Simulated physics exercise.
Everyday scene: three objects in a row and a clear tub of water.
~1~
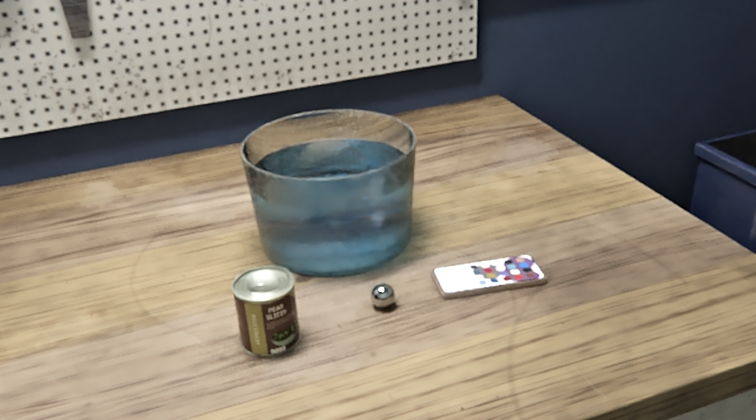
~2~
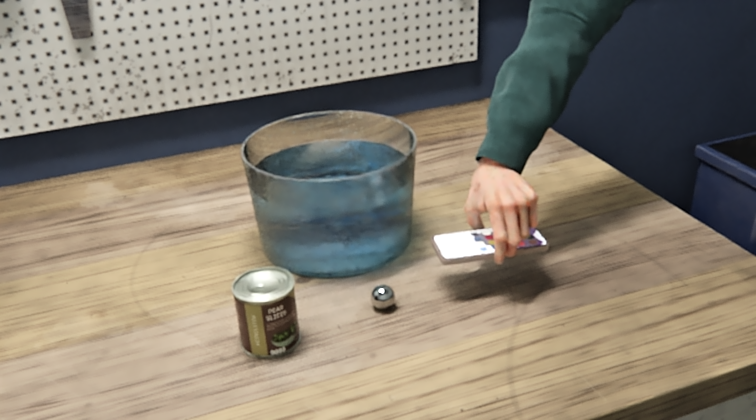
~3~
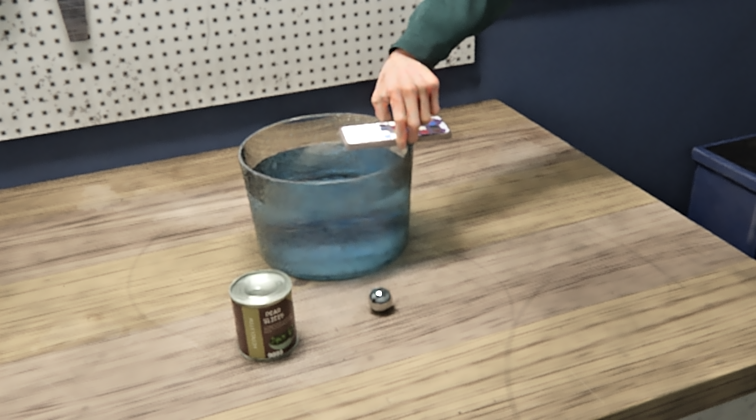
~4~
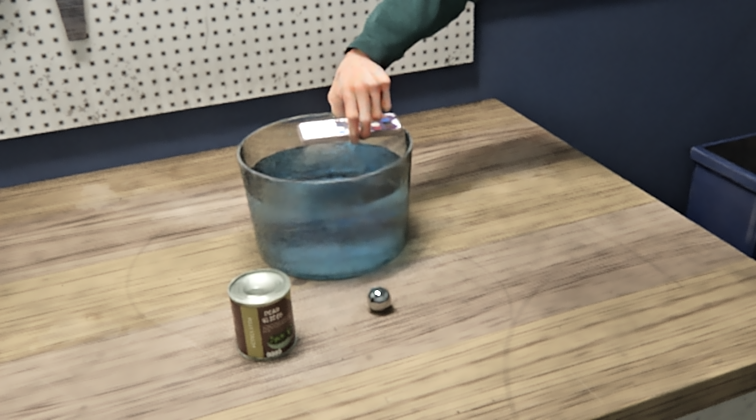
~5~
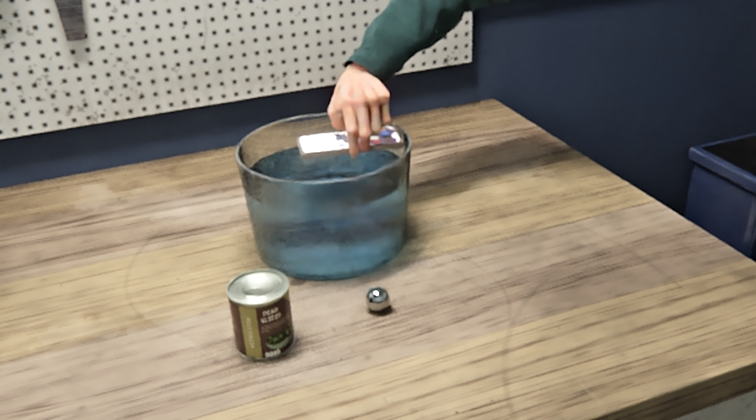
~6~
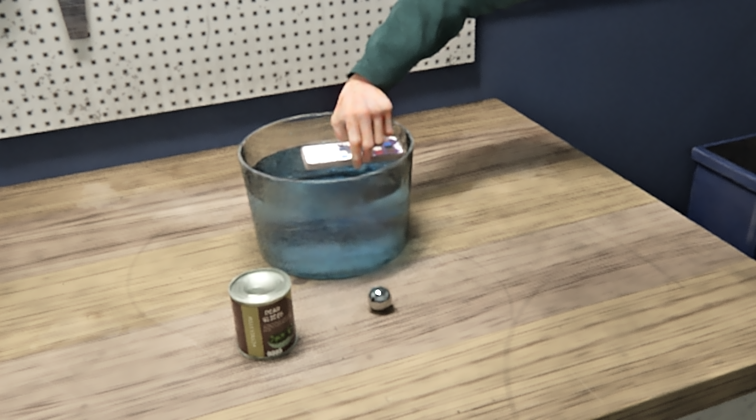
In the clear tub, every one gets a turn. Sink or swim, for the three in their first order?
Obs. - left heads down; middle heads down; right heads down.
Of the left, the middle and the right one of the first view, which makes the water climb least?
You want the central body.
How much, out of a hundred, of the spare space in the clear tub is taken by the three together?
Share used: Roughly 22 percent.
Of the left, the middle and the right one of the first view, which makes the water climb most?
Observation: The item at the left end.
Shortly, the phone ends at the bottom.
Then, the steel ball ends at the bottom.
At the finish, the tin of food ends at the bottom; afloat, none of them.
